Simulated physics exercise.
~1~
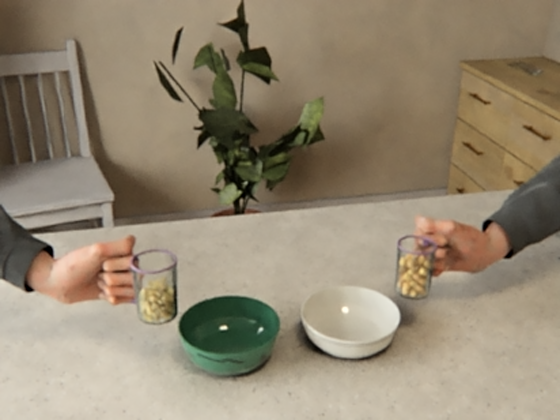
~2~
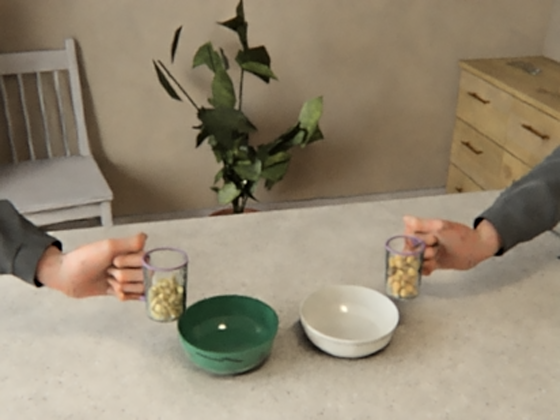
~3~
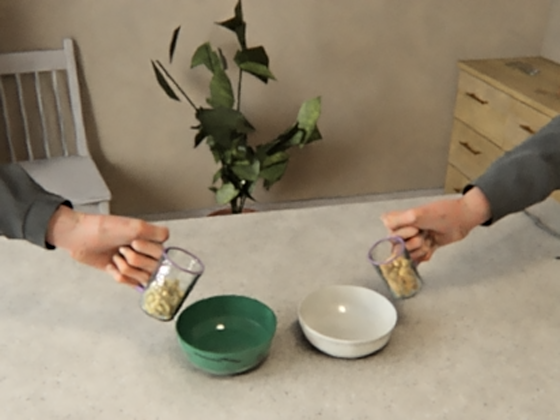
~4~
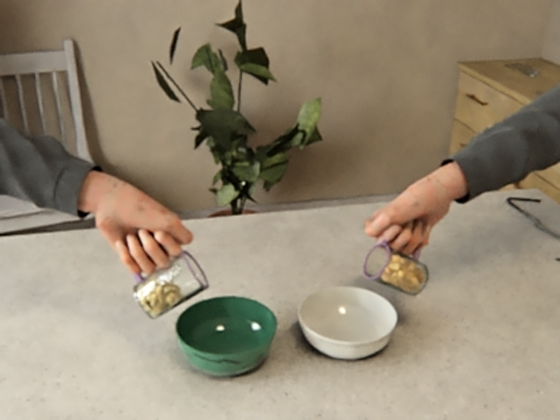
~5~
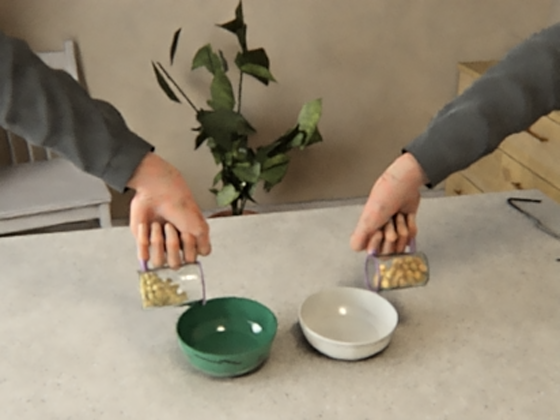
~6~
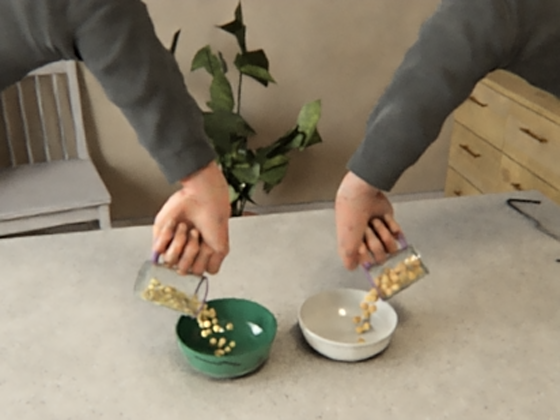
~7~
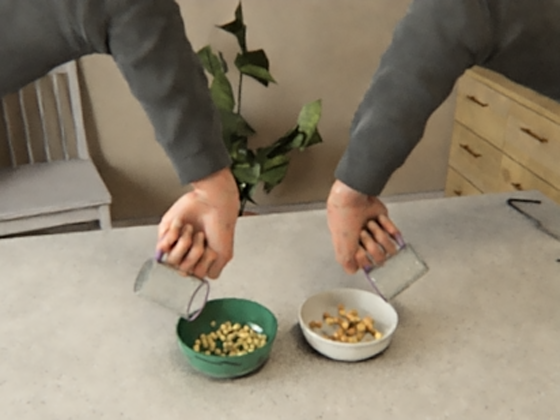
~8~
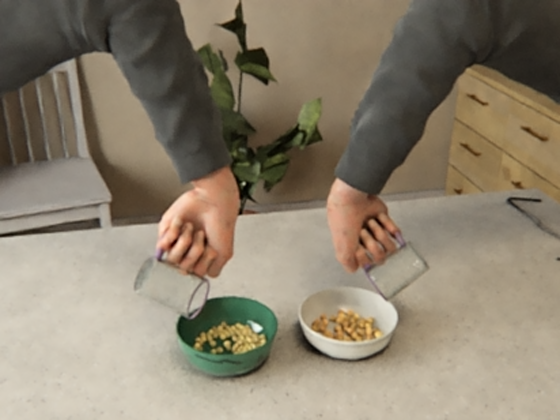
At first, two hands hold clear cups of small, pale, dry pieces upright on a light tabletop, on either side of a green bowl at left and a white bowl at right. The hands move slightly inward, then begin to lean the cups toward the bowls. The arms swing over as the cups turn onto their sides, with everything still inside. Tipped further, both cups let their pieces spill down into the bowls. Finally, the cups are held emptied above, and all the pieces lie in the two bowls, with none on the table.
